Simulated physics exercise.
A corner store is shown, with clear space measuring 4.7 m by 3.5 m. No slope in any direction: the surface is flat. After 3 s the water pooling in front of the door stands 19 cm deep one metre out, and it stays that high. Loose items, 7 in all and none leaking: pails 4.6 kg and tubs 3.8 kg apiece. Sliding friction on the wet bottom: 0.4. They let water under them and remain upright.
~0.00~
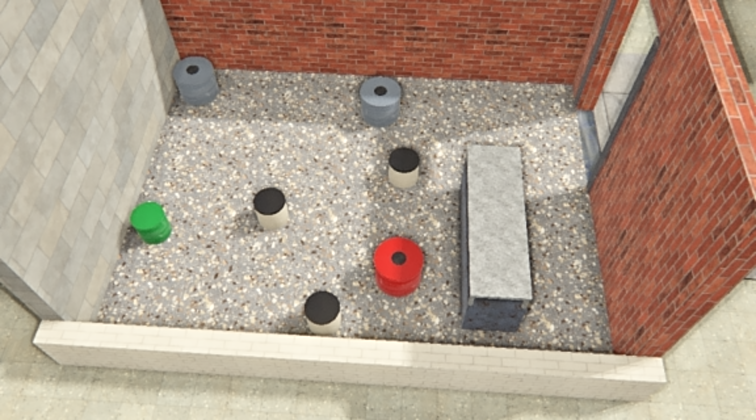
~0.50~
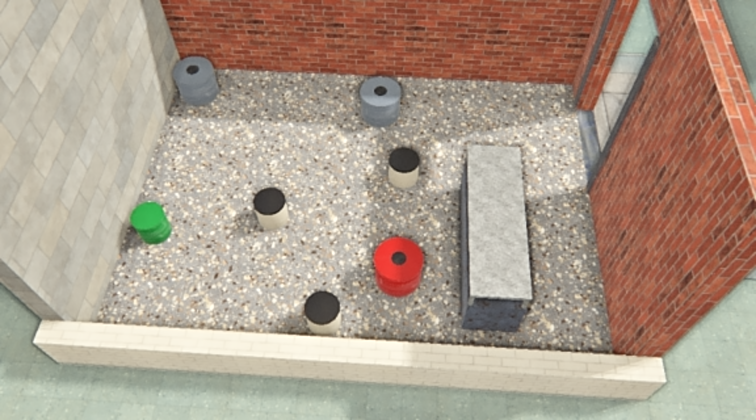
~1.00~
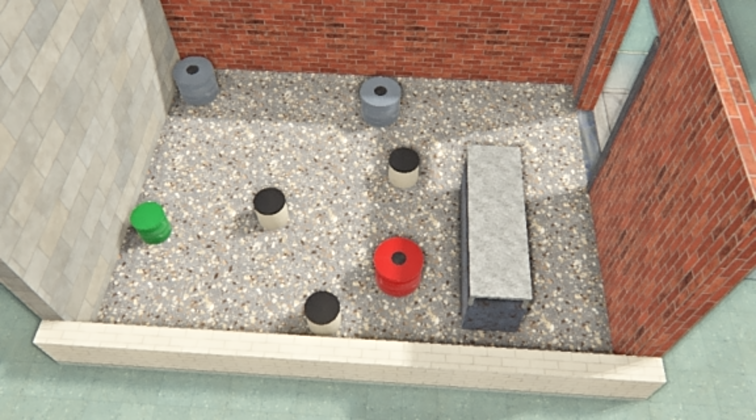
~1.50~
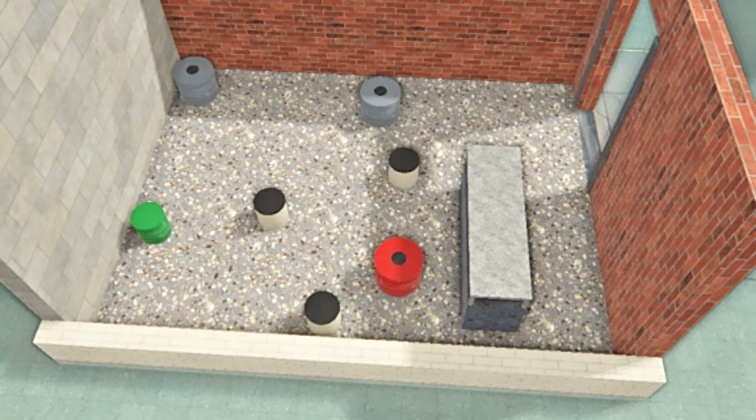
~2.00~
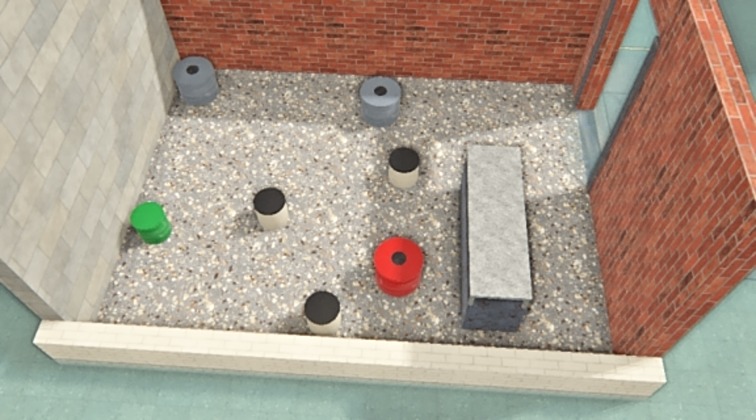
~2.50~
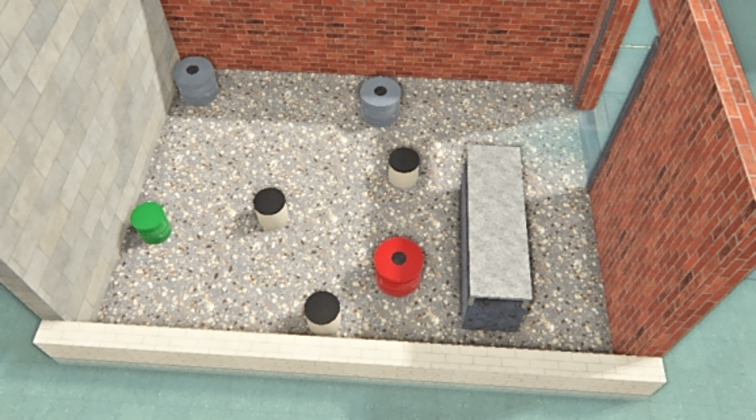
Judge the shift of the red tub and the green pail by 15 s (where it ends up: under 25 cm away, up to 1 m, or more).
The red tub covers a big distance, and the green pail covers a big distance.
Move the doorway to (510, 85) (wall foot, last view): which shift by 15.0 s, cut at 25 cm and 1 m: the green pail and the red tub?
With that change, the green pail would go a long distance while the red tub would go a long distance.
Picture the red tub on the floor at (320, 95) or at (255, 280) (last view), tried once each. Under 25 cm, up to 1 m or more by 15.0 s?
In turn: It goes a long way; it goes a long way.
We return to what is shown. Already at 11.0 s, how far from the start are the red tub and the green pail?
About 50 and 200 cm by then.
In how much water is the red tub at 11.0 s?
About 5 cm.
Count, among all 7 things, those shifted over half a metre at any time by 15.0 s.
My count gives 6.
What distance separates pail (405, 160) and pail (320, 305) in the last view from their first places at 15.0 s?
One is off by 120 cm, the other by 200 cm, in the order asked.
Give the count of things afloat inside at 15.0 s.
Count: 7.
After 3.5 s the red tub is near (399, 259), 0.0 m from its start, aground; the green pail is near (147, 215), 0.0 m from its start, aground; 0 afloat.
After 6.8 s the red tub is near (399, 259), 0.0 m from its start, aground; the green pail is near (148, 219), 0.0 m from its start, aground; 2 afloat.
After 11.0 s the red tub is near (441, 226), 0.5 m from its start, afloat; the green pail is near (340, 302), 2.1 m from its start, afloat; 6 afloat.
After 15.0 s the red tub is near (231, 160), 2.0 m from its start, afloat; the green pail is near (348, 133), 2.2 m from its start, afloat; 7 afloat.
